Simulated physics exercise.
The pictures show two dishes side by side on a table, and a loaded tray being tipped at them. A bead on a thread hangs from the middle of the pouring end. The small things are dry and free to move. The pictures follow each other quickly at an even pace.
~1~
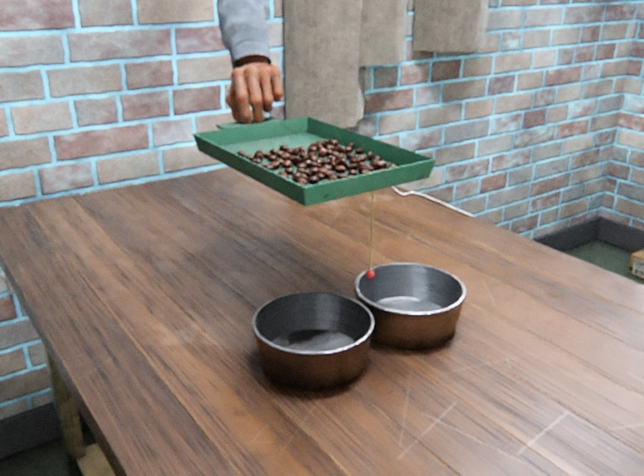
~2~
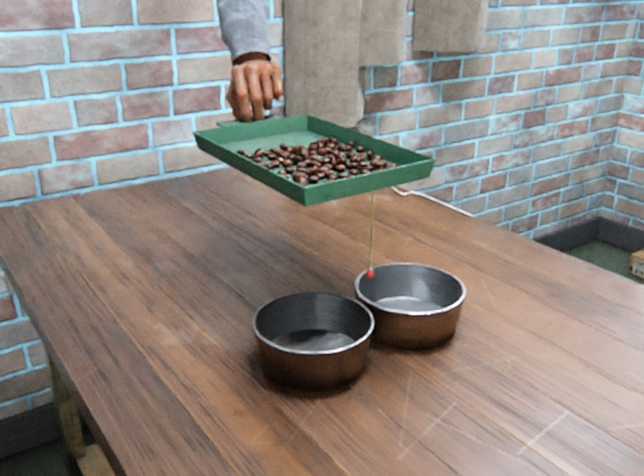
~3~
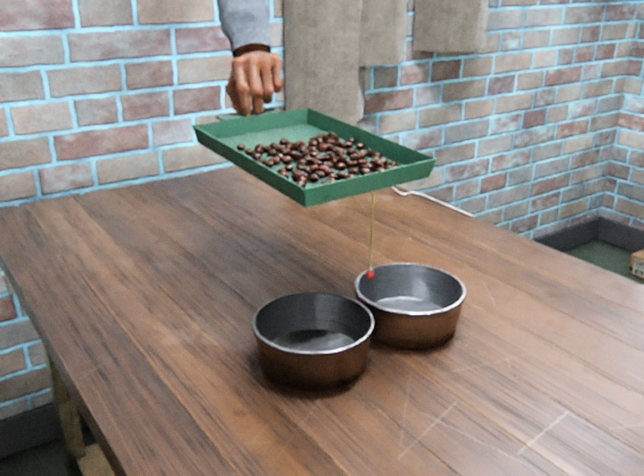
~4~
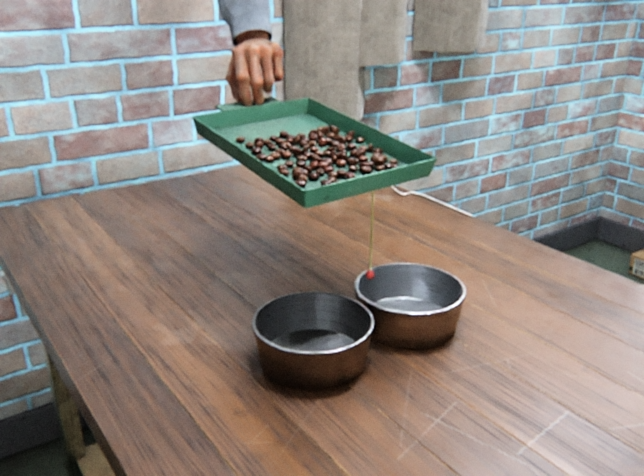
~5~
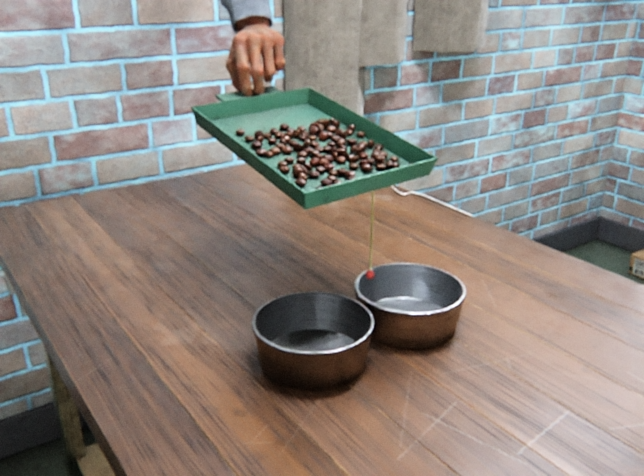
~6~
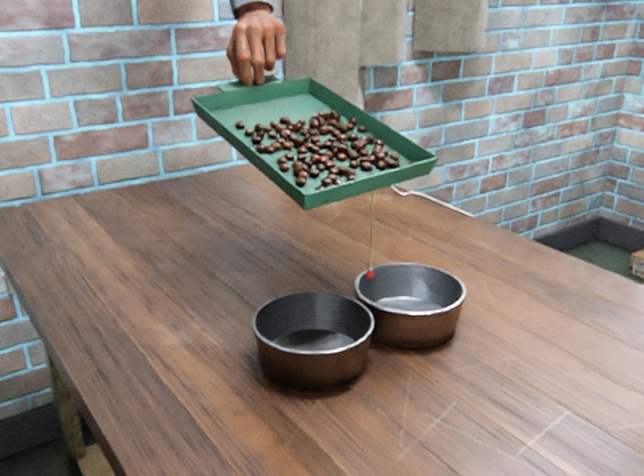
Above two dishes on a wooden table, a hand slowly tilts a green tray of brown pieces.
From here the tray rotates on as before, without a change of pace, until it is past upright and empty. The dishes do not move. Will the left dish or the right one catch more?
The left-hand one ends fuller.
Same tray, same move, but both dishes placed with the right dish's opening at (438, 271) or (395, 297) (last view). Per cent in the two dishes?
The first gives 70 %, the second 90 %.
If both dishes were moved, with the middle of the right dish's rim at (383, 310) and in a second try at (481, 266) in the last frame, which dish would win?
The first try: The right-hand dish. The second: Left.
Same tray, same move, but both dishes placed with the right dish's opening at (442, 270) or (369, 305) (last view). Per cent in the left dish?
Roughly 70 per cent, and 10 per cent.
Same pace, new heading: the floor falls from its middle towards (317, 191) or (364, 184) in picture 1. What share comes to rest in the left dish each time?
Roughly 100 per cent, and 10 per cent.
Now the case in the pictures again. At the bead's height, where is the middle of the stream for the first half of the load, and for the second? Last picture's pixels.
Early half (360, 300), late half (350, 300).
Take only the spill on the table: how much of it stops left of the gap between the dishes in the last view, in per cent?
It comes to 10 per cent or so.
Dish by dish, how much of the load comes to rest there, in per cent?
For the left dish some 60 %, for the right dish some 20 %.
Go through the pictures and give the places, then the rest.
In the first frame, corners of the pouring end (305, 185) and (430, 159), level; middle of the load (332, 163), flat chocolate drops; left dish (348, 363); right dish (446, 324); bead on its thread (370, 274).
In the second frame, corners of the pouring end (305, 186) and (430, 159), level; middle of the load (332, 162).
In the third frame, corners of the pouring end (306, 187) and (431, 158), tipped barely, lowest at the left corner; middle of the load (332, 159).
In the fourth frame, corners of the pouring end (306, 188) and (431, 158), tipped a little, lowest at the left corner; middle of the load (332, 155).
In the fifth frame, corners of the pouring end (306, 190) and (432, 157), tipped a little, lowest at the left corner; middle of the load (333, 151).
In the sixth frame, corners of the pouring end (307, 192) and (433, 157), tipped a little, lowest at the left corner; middle of the load (333, 147); left dish (348, 363); right dish (446, 324).
Just after the last frame, tray tipped steeply; every one on the tray.
A moment on, tray tipped right over; roughly two thirds on the tray; about a tenth in the left dish; just a few in the right dish; about a tenth outside both; roughly a quarter in the air.
Further on, tray tipped past a quarter turn; roughly two thirds in the left dish; roughly a quarter in the right dish; roughly a quarter outside both.
When it is over, tray tipped past a quarter turn; roughly two thirds in the left dish; roughly a quarter in the right dish; roughly a quarter outside both.
